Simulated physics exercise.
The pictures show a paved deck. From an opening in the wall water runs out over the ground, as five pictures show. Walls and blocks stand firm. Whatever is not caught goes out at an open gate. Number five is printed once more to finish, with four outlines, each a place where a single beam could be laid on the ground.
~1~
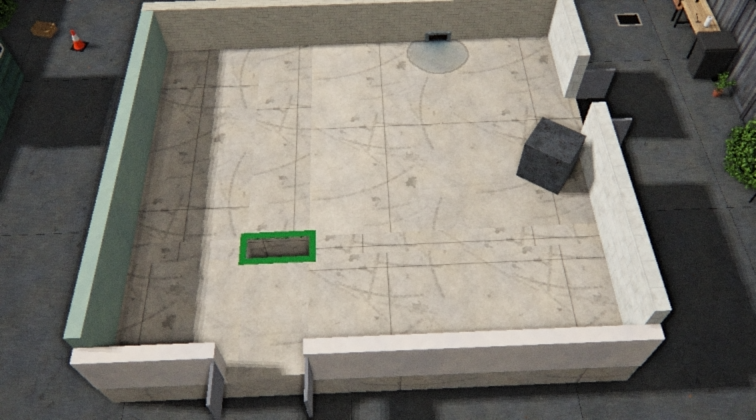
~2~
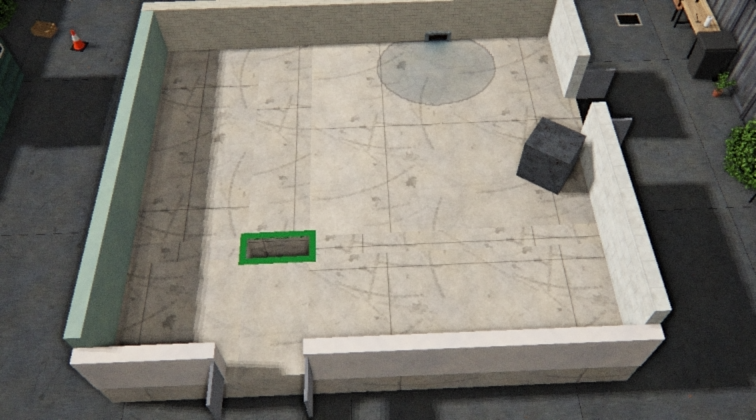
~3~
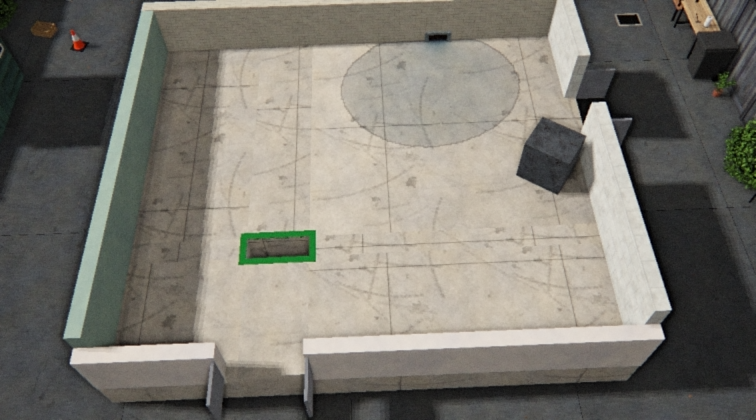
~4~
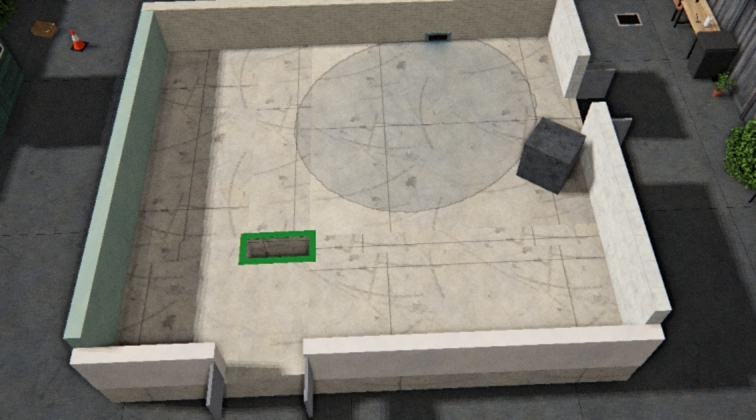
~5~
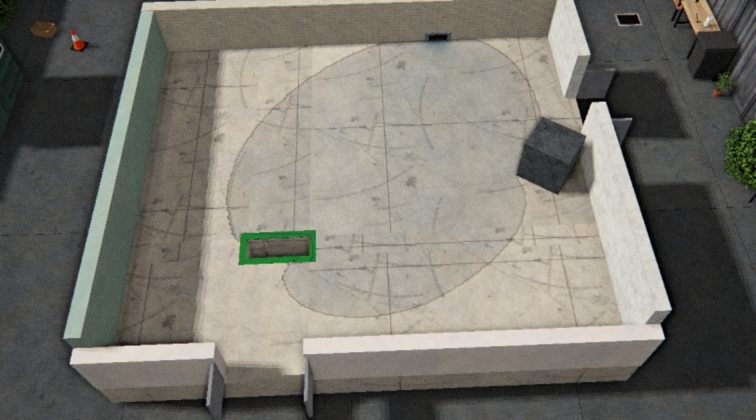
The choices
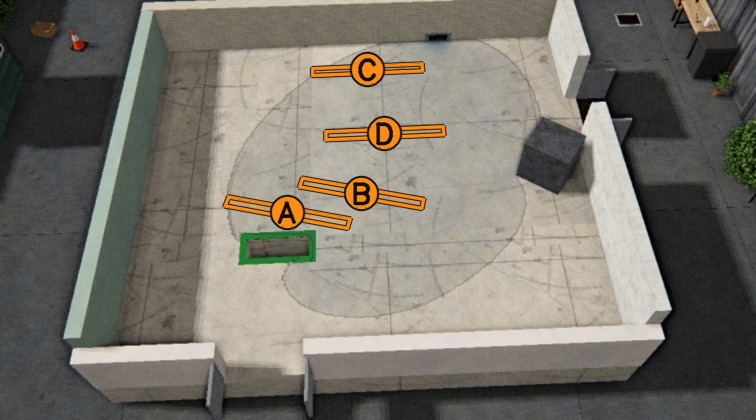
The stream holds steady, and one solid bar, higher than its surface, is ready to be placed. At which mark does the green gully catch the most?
The answer is spot C.
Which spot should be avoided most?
That is spot A.
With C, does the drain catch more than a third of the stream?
No, it does not.
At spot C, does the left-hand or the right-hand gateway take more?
The left one.
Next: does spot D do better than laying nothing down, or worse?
Worse.
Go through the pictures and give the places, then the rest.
Outfall at (438, 36); green gully at (278, 247); open gate at (268, 362); open gate at (570, 121); 2 % of the ground under water, visible out to (425, 67); green gully still dry, in the first frame.
In the second frame, 6 % of the ground under water, visible out to (435, 101); green gully still dry.
In the third frame, 14 % of the ground under water, visible out to (380, 134); green gully still dry.
In the fourth frame, 26 % of the ground under water, visible out to (351, 196); green gully still dry.
In the fifth frame, 44 % of the ground under water, visible out to (306, 300); green gully taking water.
In orange, A from (226, 201) to (348, 223); B from (301, 182) to (422, 203); C from (312, 72) to (422, 67); D from (325, 135) to (443, 130).
Choosing A, about 4 % of the stream goes into the green gully, about 88 % out by the gates.
Choosing B, about 8 % of the stream goes into the green gully, about 86 % out by the gates.
Choosing C, about 14 % of the stream goes into the green gully, about 78 % out by the gates.
Choosing D, about 9 % of the stream goes into the green gully, about 85 % out by the gates.
